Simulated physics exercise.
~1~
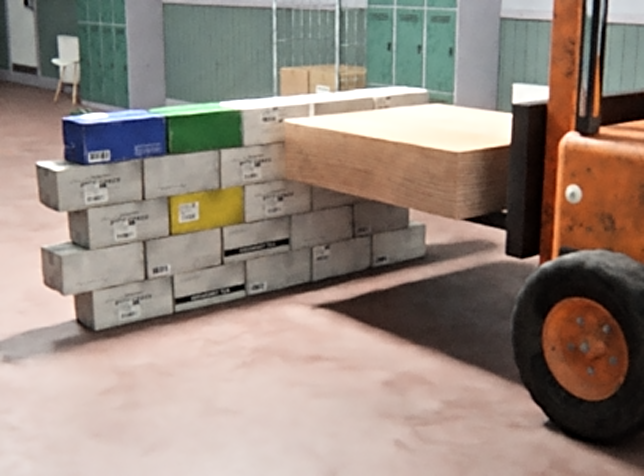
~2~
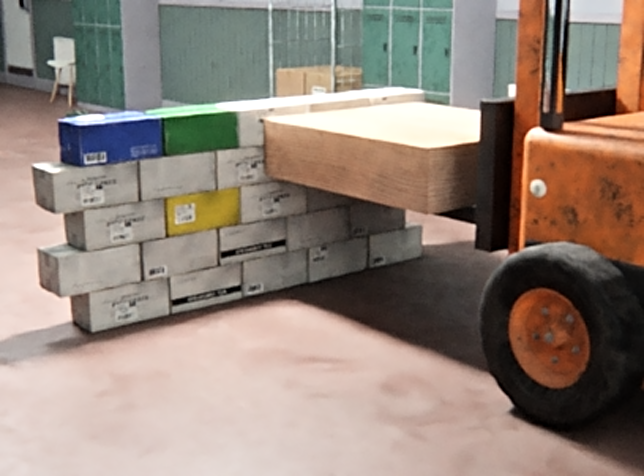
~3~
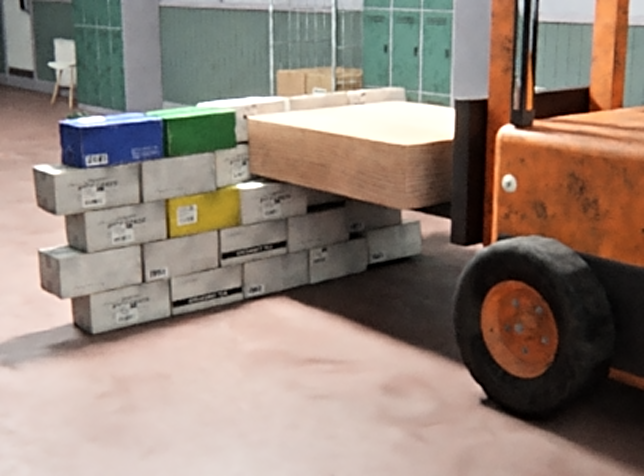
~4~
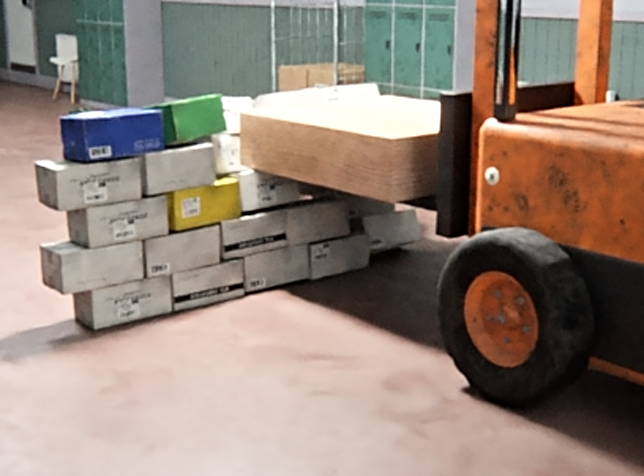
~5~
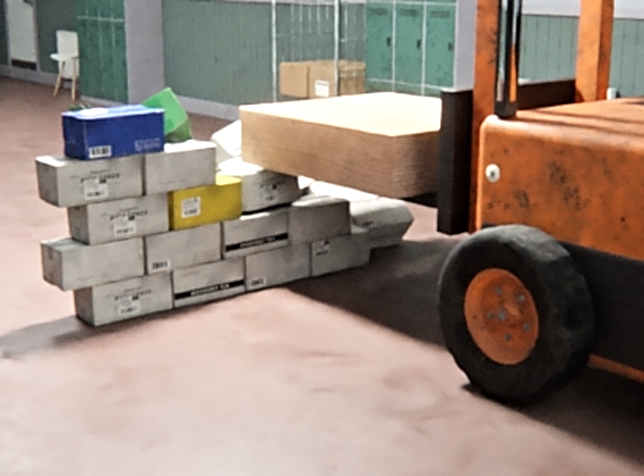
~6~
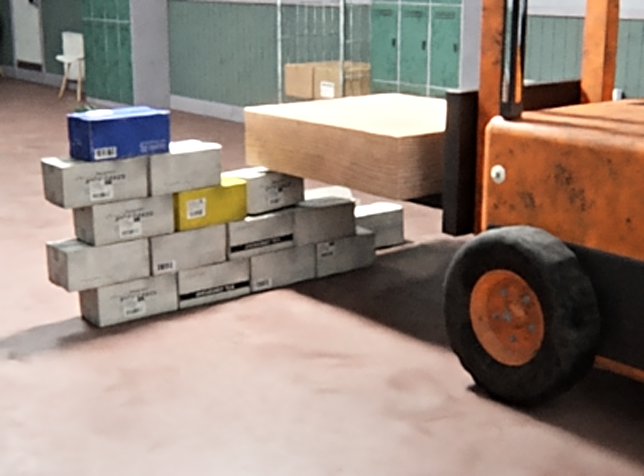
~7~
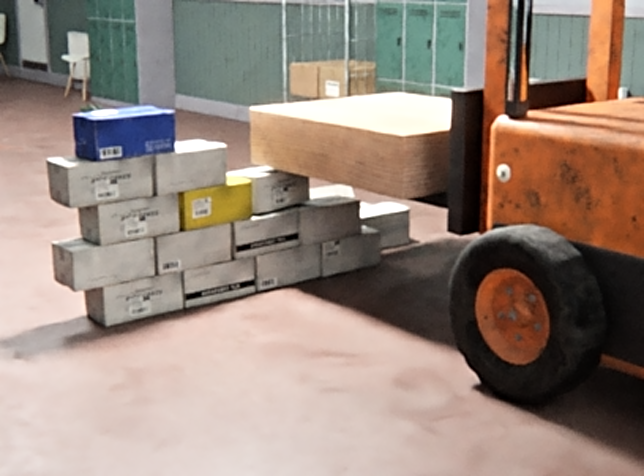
An orange forklift carrying a wooden block drove left into a staggered wall of boxes, shoving the upper right part until the green box and several white ones toppled off behind, then stopped, leaving the blue and yellow boxes still in place.
